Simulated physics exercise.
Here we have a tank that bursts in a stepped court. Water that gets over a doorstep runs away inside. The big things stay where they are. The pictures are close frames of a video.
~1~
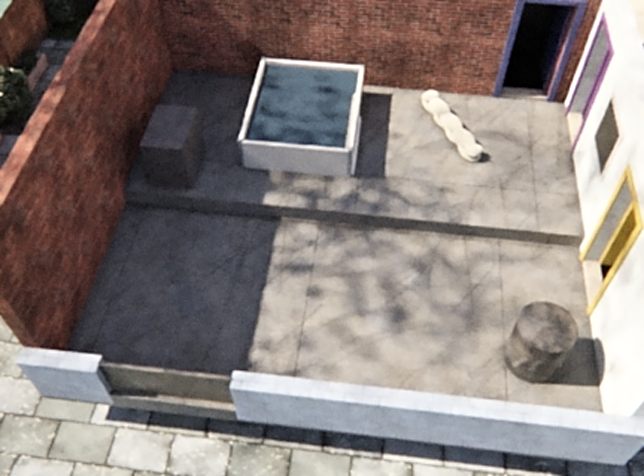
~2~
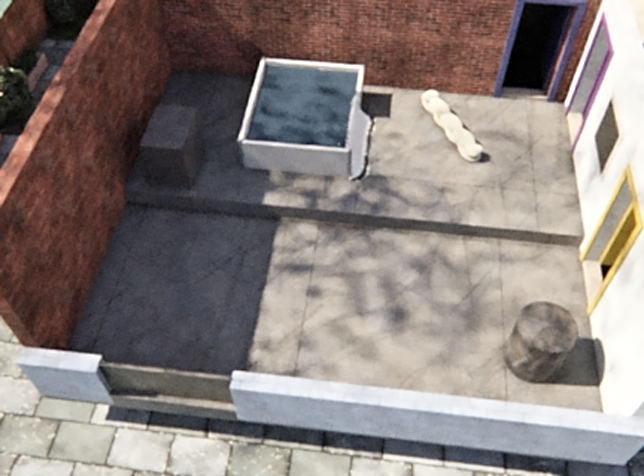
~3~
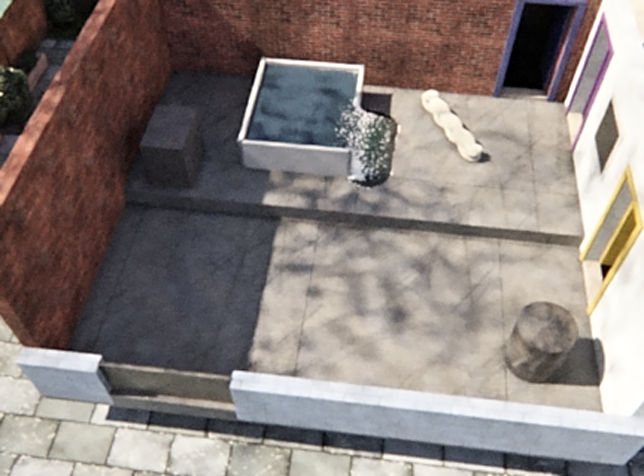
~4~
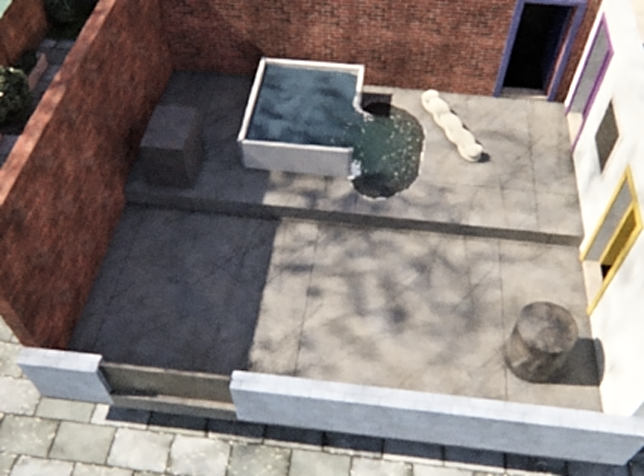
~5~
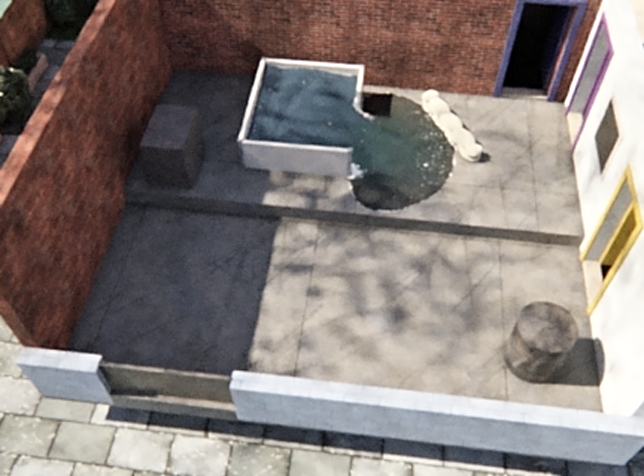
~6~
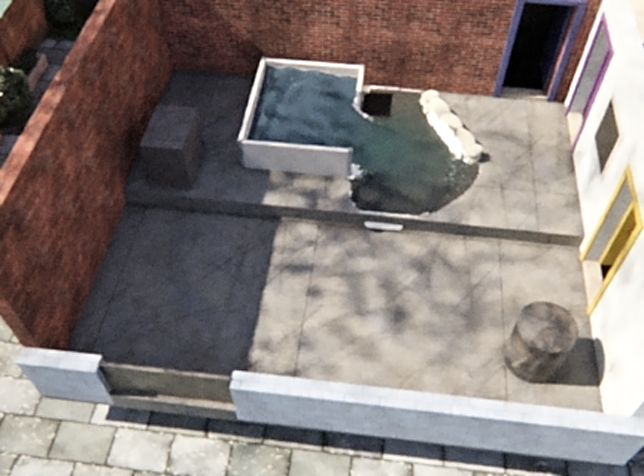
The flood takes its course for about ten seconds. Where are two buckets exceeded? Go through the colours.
The yellow door lets in a lot; the purple door admits no more than that; the blue door admits no more than that.
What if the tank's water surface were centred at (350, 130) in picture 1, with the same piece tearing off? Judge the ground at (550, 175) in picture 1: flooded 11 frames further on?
At that place: Covered.
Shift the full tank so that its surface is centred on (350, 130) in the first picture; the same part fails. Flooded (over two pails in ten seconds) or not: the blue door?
One by one: Blue door is over.
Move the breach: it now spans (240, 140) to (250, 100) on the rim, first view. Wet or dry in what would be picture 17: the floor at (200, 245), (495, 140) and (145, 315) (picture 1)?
As listed: Covered, no water, covered.
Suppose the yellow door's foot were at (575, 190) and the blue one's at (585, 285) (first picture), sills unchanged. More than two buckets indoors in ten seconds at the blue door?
In short: The blue door goes over.
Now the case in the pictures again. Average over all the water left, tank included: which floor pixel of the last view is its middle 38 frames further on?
At about (427, 216).
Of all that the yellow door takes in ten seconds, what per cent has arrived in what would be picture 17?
Close to 5 %.
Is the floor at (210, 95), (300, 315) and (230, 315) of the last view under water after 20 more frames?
In that order: Not flooded, not flooded, dry.
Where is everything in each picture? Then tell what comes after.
In the first picture, the open tank at (304, 106) is whole and still.
In the second picture, the front is at (357, 177), out from the gap at (352, 136).
In the third picture, the front is at (370, 183), out from the gap at (352, 138).
In the fourth picture, water pours out at (352, 138) and has run to (416, 123).
In the fifth picture, the front is at (452, 145), out from the gap at (352, 139).
In the sixth picture, water pours out at (352, 138) and has run to (476, 168).
A moment on, water covers 20 % of the floor; the yellow door not reached, the purple door not reached, the blue door not reached.
Next, water covers 30 % of the floor; the yellow door under two buckets in, the purple door not reached, the blue door not reached.
Then, water covers 40 % of the floor; the yellow door over two buckets in, the purple door wet at the sill, nothing in, the blue door wet at the sill, nothing in.
Later, water covers 55 % of the floor; the yellow door far over two buckets in, the purple door under two buckets in, the blue door under two buckets in.
In the end, water covers 85 % of the floor; the yellow door far over two buckets in, the purple door under two buckets in, the blue door under two buckets in.
